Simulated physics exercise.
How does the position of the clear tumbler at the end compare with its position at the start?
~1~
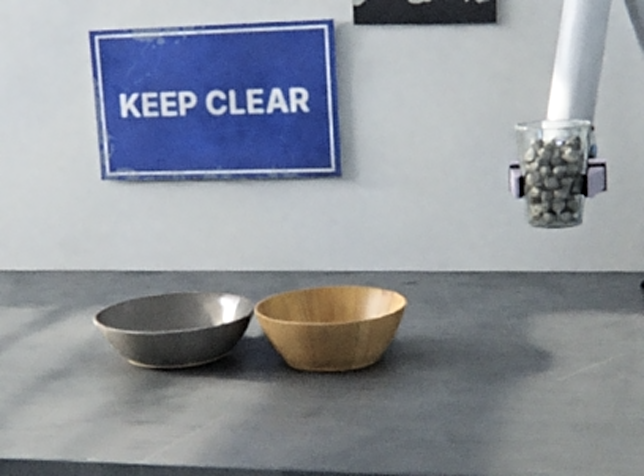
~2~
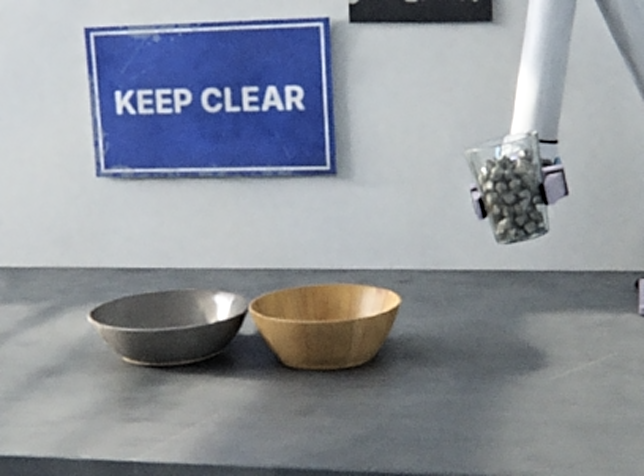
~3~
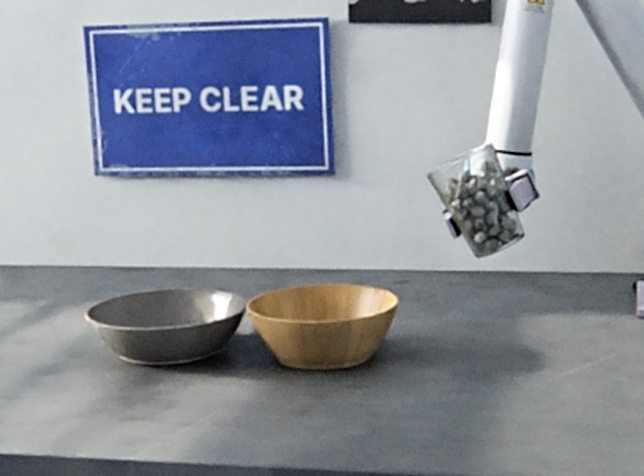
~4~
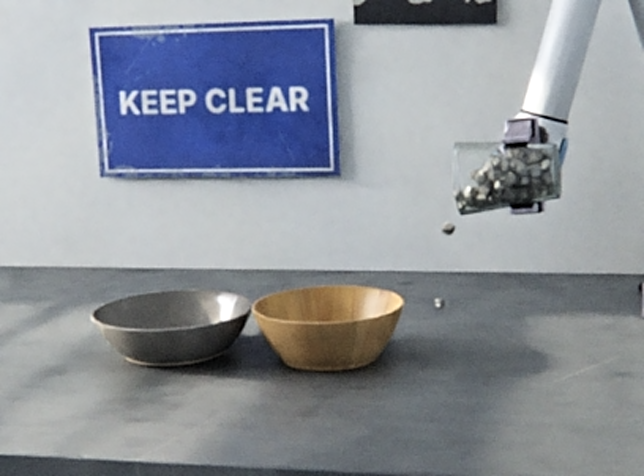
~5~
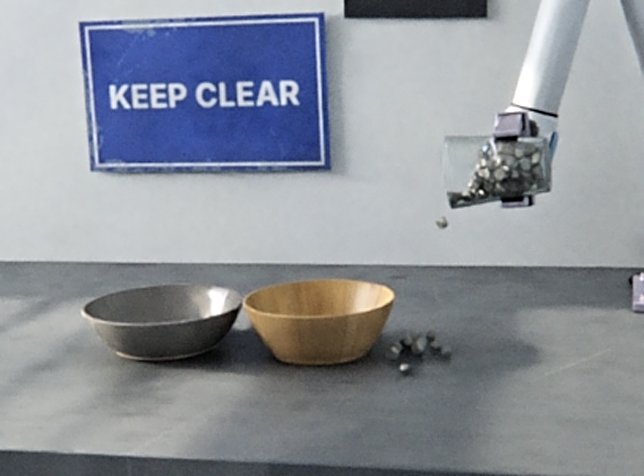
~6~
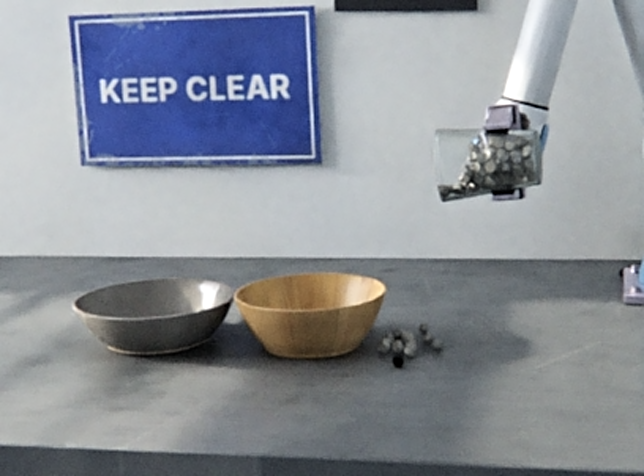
At the start the tumbler is held upright, and at the end it is held on its side.
